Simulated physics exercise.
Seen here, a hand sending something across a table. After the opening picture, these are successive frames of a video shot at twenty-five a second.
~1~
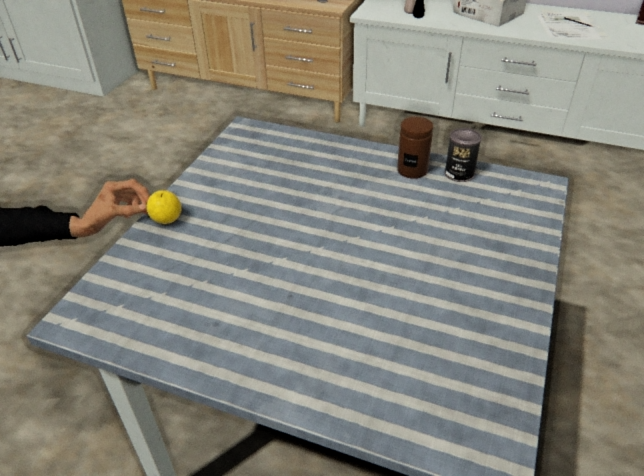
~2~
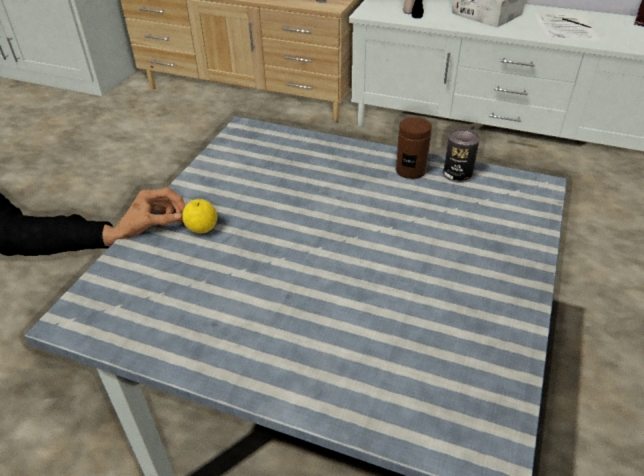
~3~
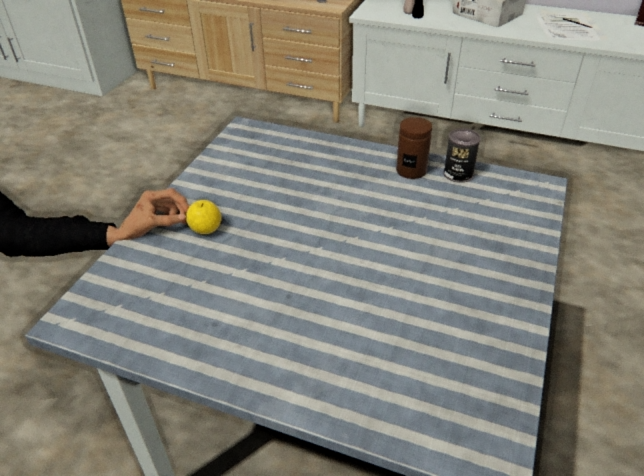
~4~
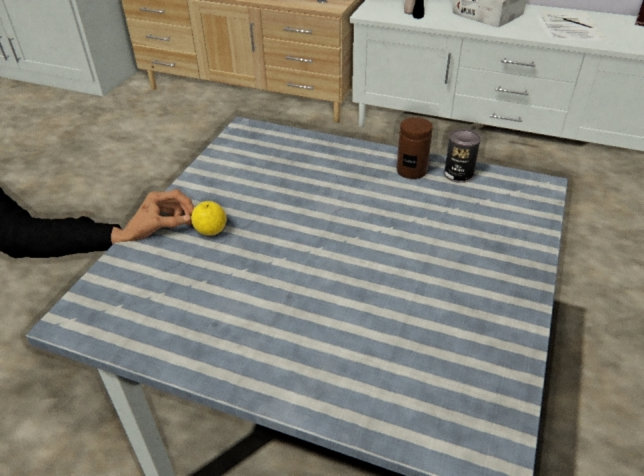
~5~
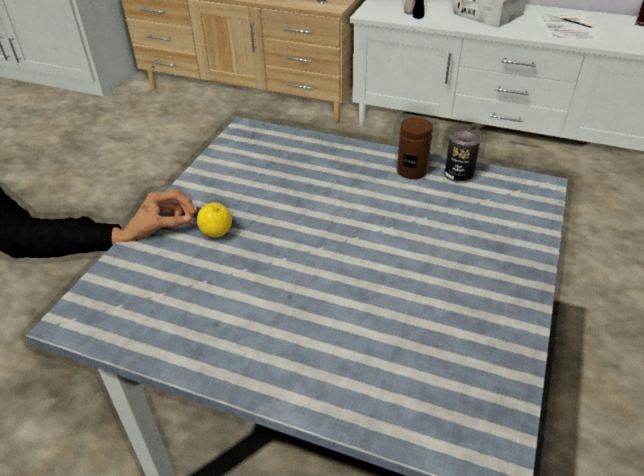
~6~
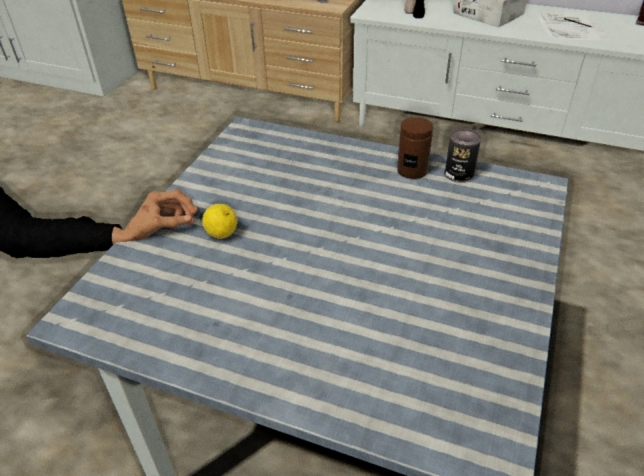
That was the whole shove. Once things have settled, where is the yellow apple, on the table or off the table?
The yellow apple stays on the table.
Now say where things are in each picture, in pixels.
The first frame shows under the hand; yellow apple (164, 207).
The second frame shows under the hand; yellow apple (200, 216).
The third frame shows under the hand; yellow apple (204, 217).
The fourth frame shows yellow apple (209, 218).
The fifth frame shows yellow apple (214, 220).
The sixth frame shows yellow apple (220, 221) shifted a little.
Then, 0.10 s on from there, yellow apple shifted about its own width near (232, 224).
Then, 0.30 s on from there, yellow apple shifted about its own width near (249, 228).
Then, 0.50 s on from there, yellow apple shifted well along near (259, 231).
In the end, moved from the start, yellow apple. At the end, from the last picture's camera, yellow apple near (262, 232).
